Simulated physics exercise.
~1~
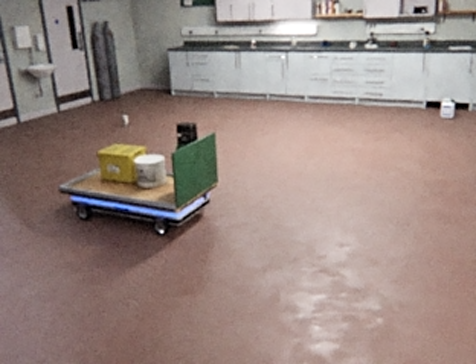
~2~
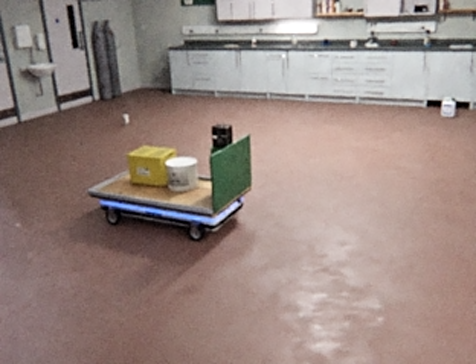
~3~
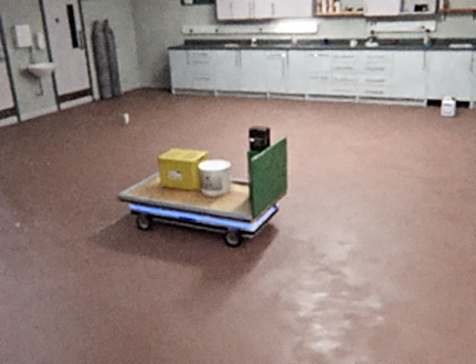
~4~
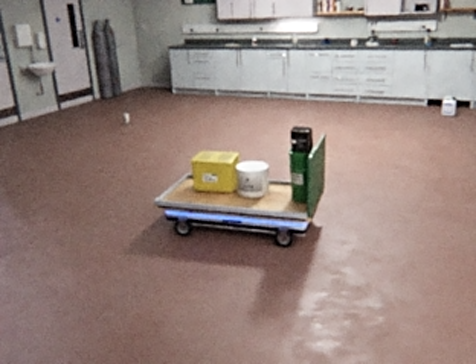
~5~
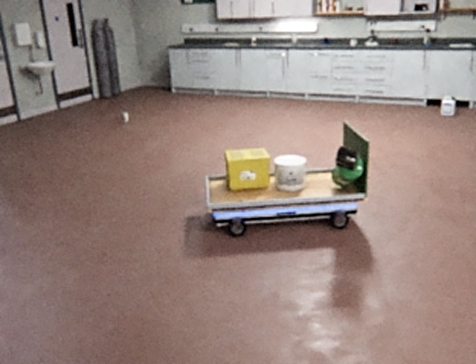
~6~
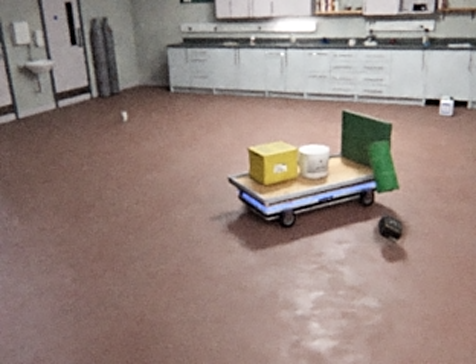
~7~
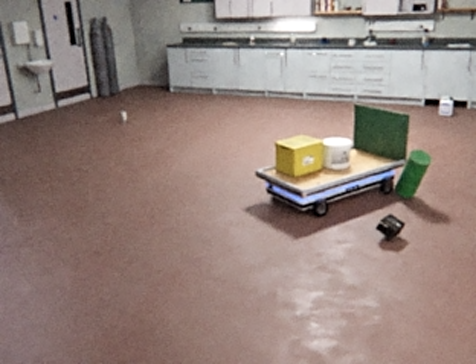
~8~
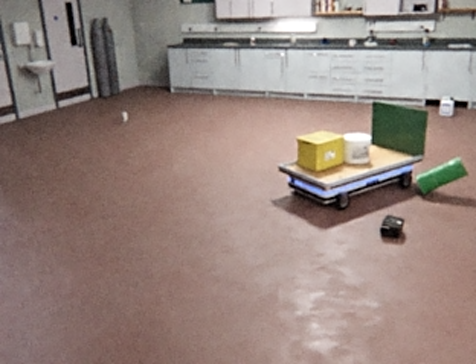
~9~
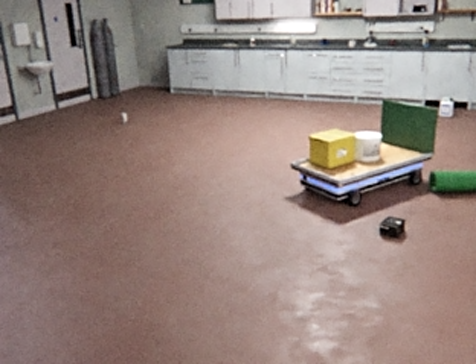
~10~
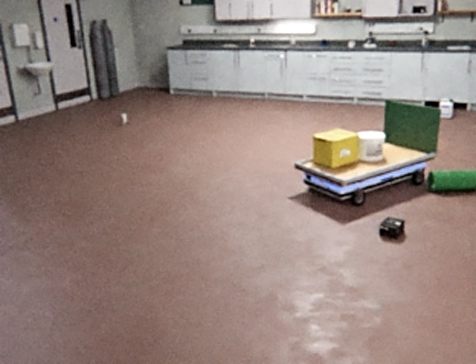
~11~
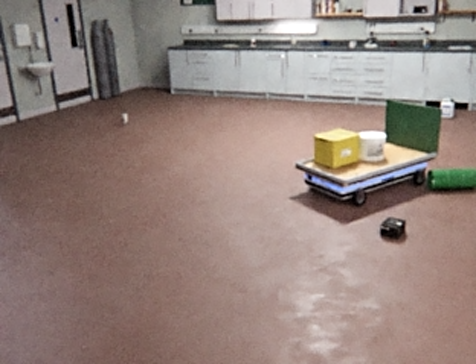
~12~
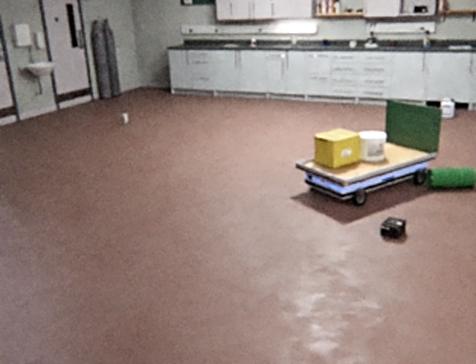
The footage shows a flat cart carrying a yellow tote, white pail, green canister and black parcel rightward across a reddish floor, then curving away as the parcel and canister topple off. The cart stops with the tote and pail still aboard, the fallen items lying nearby.
